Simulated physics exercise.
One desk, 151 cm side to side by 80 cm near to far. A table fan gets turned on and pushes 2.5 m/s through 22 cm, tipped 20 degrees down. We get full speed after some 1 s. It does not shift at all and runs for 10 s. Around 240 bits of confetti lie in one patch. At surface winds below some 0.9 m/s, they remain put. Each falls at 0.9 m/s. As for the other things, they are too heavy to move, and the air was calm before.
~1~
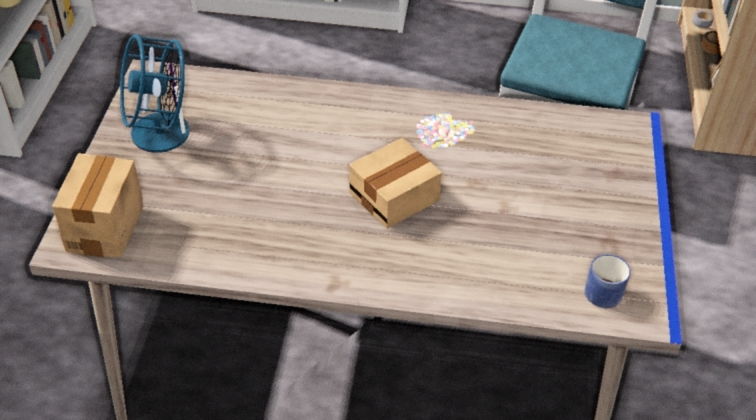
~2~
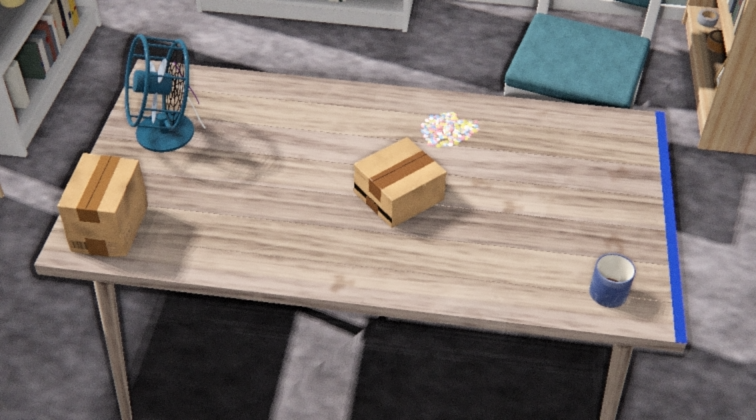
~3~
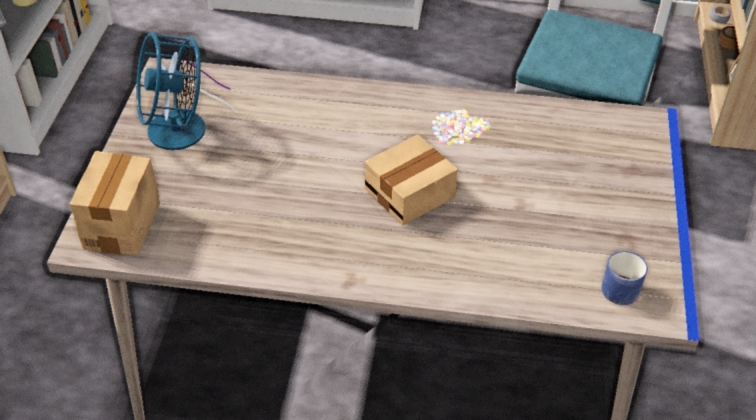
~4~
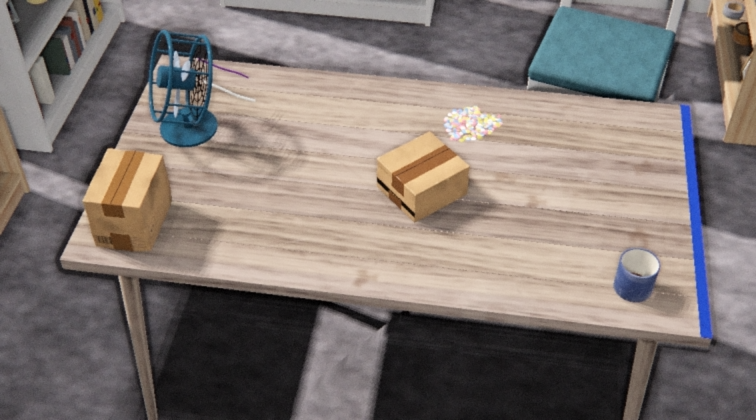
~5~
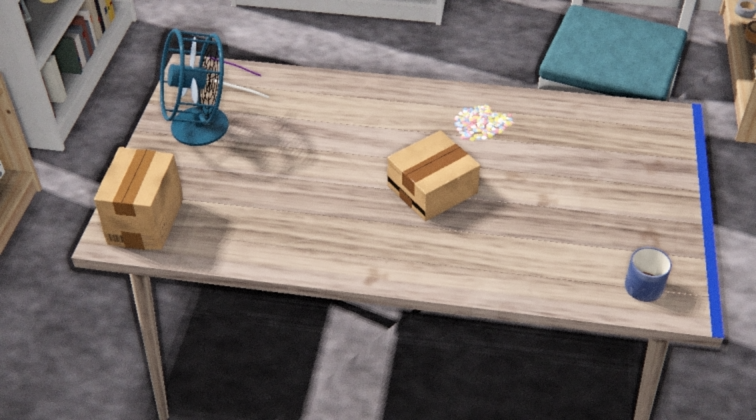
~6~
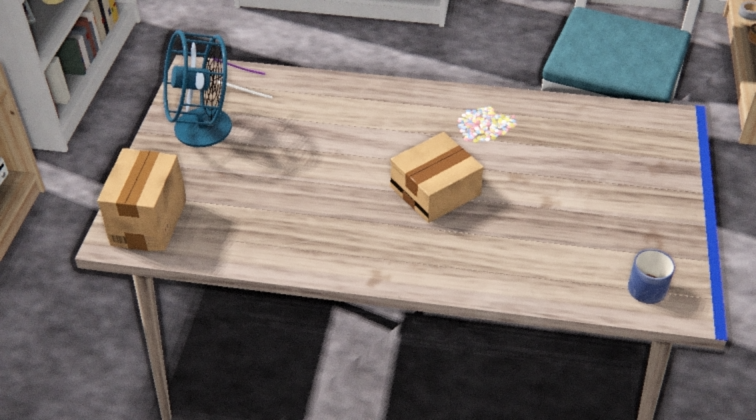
A pale wood-grained desk with a blue right edge stands on a mottled grey floor between shelves and a teal-seated chair, seen from above at an angle. A teal table fan and a cardboard box sit at left, another box near the middle before a patch of pastel confetti, and a blue mug at right. Everything on the desk keeps its place while the view drifts slightly left.
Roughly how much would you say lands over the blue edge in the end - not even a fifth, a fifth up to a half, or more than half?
It is over fifty percent.
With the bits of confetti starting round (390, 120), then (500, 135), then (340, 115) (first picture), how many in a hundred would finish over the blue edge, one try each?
Roughly 40 %, then 90 %, then 30 %.
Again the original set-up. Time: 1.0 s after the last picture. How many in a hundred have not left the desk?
Around 10 %.
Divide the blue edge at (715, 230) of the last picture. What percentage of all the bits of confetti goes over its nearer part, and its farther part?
Roughly 0 % cross the nearer stretch, while around 80 % cross the farther one.
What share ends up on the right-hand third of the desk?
About 5 percent.
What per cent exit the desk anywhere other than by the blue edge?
Close to 15 % of them.
Then, 1.0 s after the last picture the count stands so, 73 % are over the blue edge.
Then, 2.2 s after the last picture the count stands so, 77 % are over the blue edge.
Then, 4.6 s after the last picture the count stands so, 78 % are over the blue edge.
Then, 9.1 s after the last picture, at the end, 79 % are over the blue edge.
